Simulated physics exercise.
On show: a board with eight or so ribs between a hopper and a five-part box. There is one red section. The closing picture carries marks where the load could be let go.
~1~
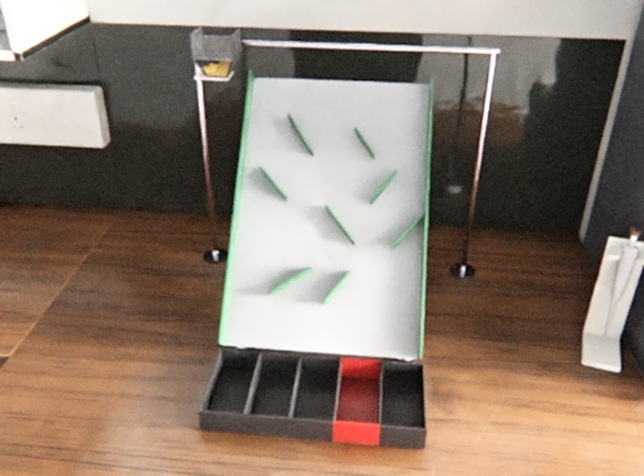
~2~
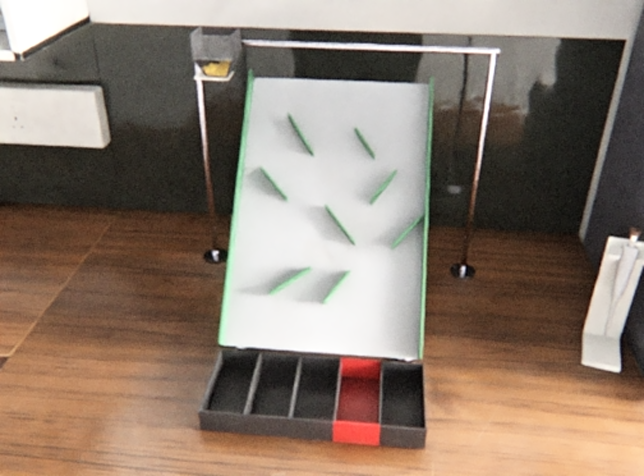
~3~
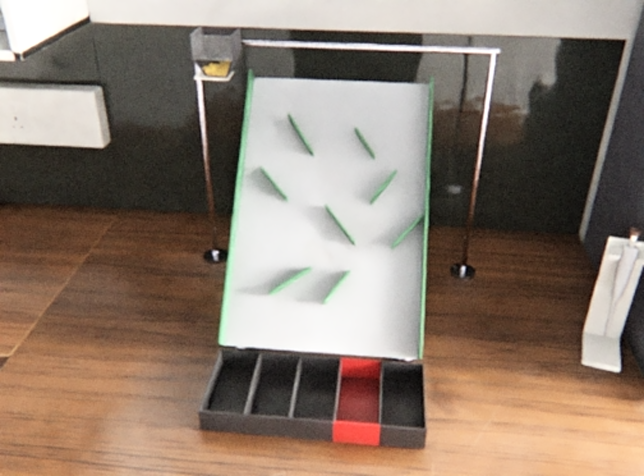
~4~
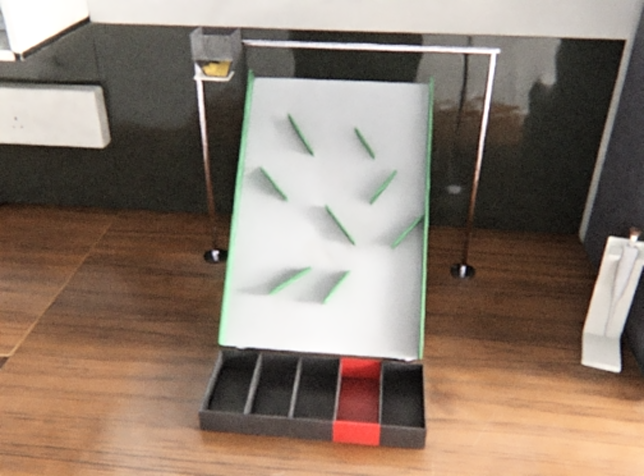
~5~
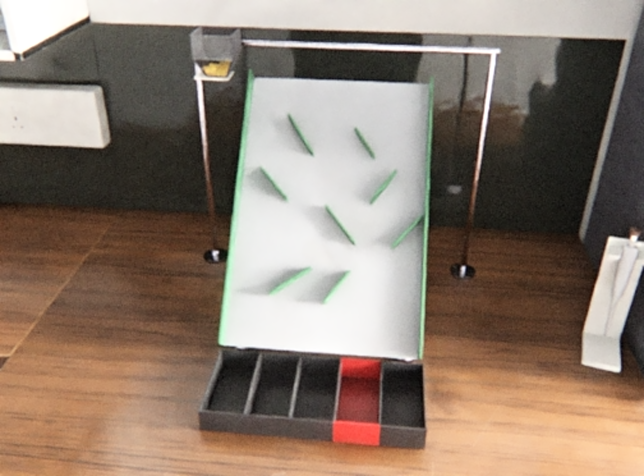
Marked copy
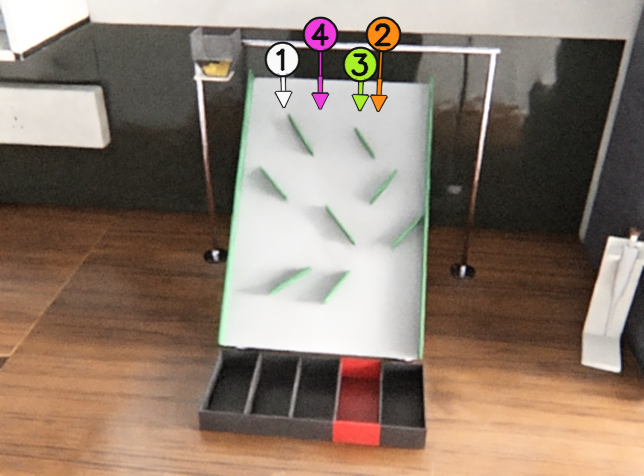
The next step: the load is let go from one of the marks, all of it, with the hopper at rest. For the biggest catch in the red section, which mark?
2 is best.
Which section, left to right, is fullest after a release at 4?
It is the fifth one.
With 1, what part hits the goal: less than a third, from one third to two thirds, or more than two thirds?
Less than a third.
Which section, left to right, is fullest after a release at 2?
The fourth.
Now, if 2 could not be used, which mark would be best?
Mark 3.
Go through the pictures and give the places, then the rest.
In the first frame, hopper near (218, 67), puffed corn balls, door shut.
In the second frame, ribs (289, 113) to (312, 151), (356, 127) to (374, 155), (260, 166) to (287, 198).
In the third frame, ribs (371, 201) to (396, 170), (325, 204) to (355, 242), (392, 246) to (422, 215).
In the fourth frame, ribs (269, 293) to (311, 267), (323, 303) to (350, 270).
In the fifth frame, red section near (356, 432), number 4 of 5 from the left.
On the marked copy, mark 1 meets the board at (283, 101); mark 2 meets the board at (378, 105); mark 3 meets the board at (360, 104); mark 4 meets the board at (320, 103).
If 1 is chosen, only a few in the red section, all but a few in other sections, a small share outside the box.
If 2 is chosen, close to half in the red section, close to half in other sections.
If 3 is chosen, close to a third in the red section, close to two thirds in other sections.
If 4 is chosen, only a few in the red section, all but a few in other sections.
